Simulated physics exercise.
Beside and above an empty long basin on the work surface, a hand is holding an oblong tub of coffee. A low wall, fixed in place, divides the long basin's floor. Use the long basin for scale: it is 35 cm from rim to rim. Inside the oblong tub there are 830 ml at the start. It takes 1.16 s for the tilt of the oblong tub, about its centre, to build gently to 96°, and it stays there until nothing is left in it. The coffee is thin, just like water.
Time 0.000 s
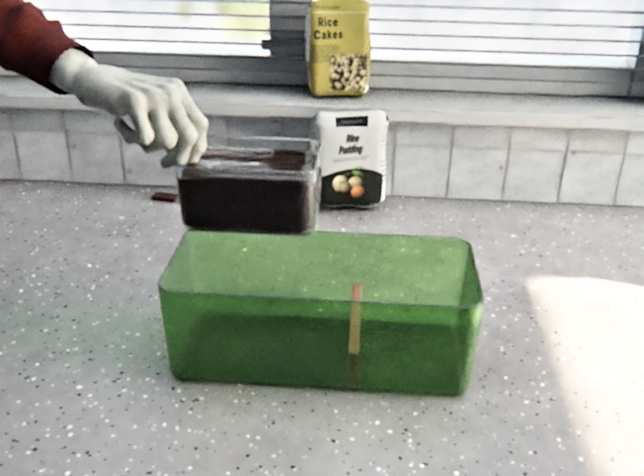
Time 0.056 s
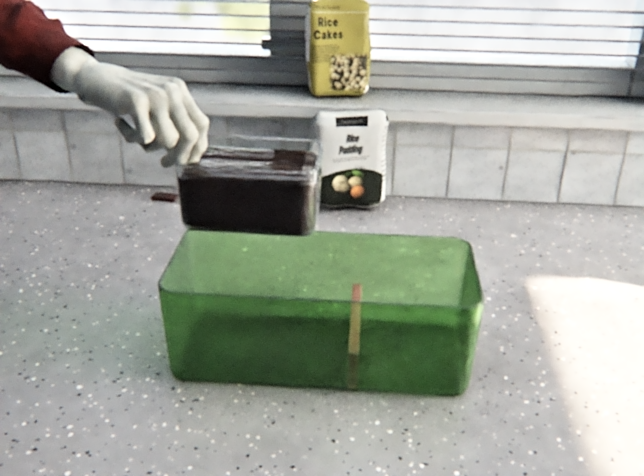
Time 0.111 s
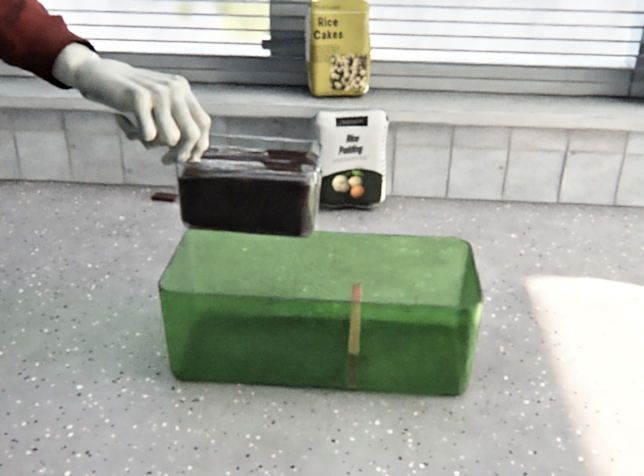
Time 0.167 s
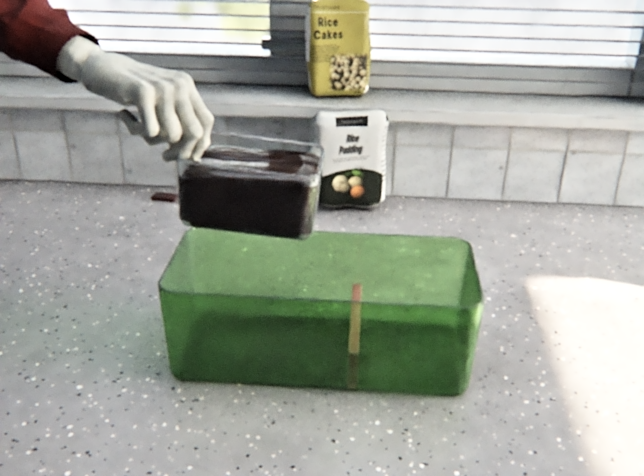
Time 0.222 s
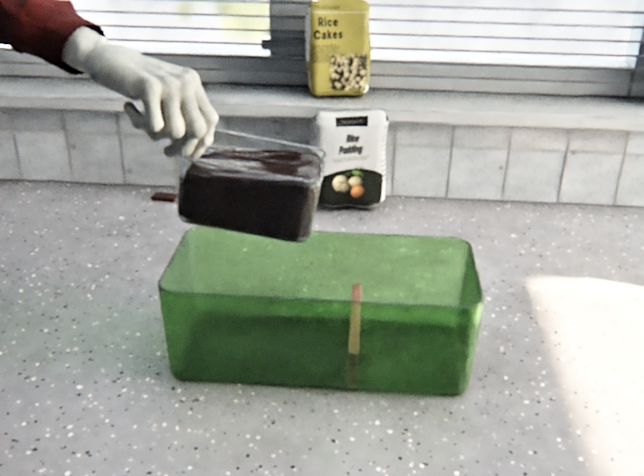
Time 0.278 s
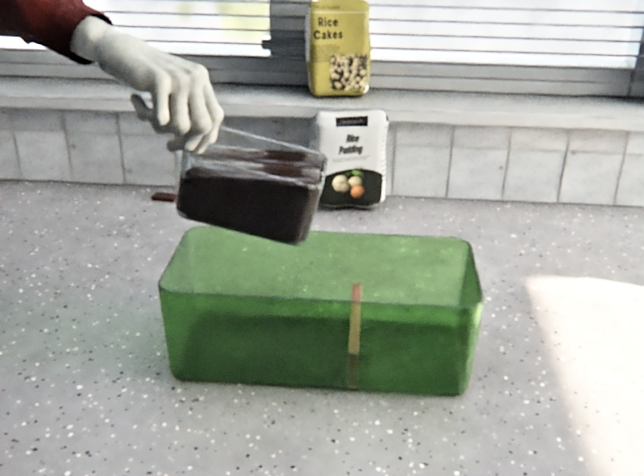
A pale hand in a red sleeve grips a clear oblong tub of dark coffee at the upper left, seen from slightly above a speckled grey worktop. Below sits an empty green see-through basin with a low tan divider, while a yellow packet and a white-and-black packet stand behind near window blinds. The hand gently tilts the tub, lowering its right side slightly, as the view stays still.
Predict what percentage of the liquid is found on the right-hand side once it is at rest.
About 70 % is on the right.
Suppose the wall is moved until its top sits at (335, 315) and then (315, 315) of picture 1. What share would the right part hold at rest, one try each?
I'd say 80 percent on the first go, 90 percent on the next.
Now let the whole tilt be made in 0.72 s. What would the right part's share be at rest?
That would give about 60 percent.
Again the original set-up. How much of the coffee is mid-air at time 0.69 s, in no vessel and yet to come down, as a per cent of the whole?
Around 26 percent.
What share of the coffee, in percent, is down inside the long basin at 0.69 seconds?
About 24 per cent.
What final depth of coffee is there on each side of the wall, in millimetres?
Around 8 mm deep on the left, around 30 mm deep on the right.
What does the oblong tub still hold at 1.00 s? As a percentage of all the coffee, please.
Close to 12 percent of the whole amount.
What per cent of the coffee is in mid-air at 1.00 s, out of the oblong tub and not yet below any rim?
Some 3 % is up in the air.
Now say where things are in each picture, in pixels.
In the first frame, it leans 0°; its right rim is at (319, 157); the coffee meets the walls at (188, 159) and (318, 164); the long basin's rim runs from (173, 257) to (476, 272); the wall's top is at (355, 316).
In the second frame, it leans 1°; its right rim is at (319, 158); the coffee meets the walls at (188, 159) and (318, 165).
In the third frame, it leans 2°; its right rim is at (320, 160); the coffee meets the walls at (189, 158) and (318, 165).
In the fourth frame, it leans 5°; its right rim is at (321, 163); the coffee meets the walls at (190, 158) and (320, 166).
In the fifth frame, it leans 8°; its right rim is at (323, 167); the coffee meets the walls at (190, 158) and (320, 167).
In the sixth frame, it leans 13°; its right rim is at (324, 172); the coffee meets the walls at (192, 158) and (324, 167).
Then, 0.69 s in, the tilt is 62° and 51 per cent is still to pour, 1 is left of the wall and 22 right of it.
Then, 1.00 s in, the tilt is 91° and 13 per cent is still to pour, 14 is left of the wall and 70 right of it.
Then, 1.31 s in, the tilt is 96° and 3 per cent is still to pour, 27 is left of the wall and 70 right of it.
Then, 1.66 s in, the tilt is 96° and 0 per cent is still to pour, 30 is left of the wall and 70 right of it.
Finally, 30 per cent lies left of the wall, 70 right of it and 0 outside.
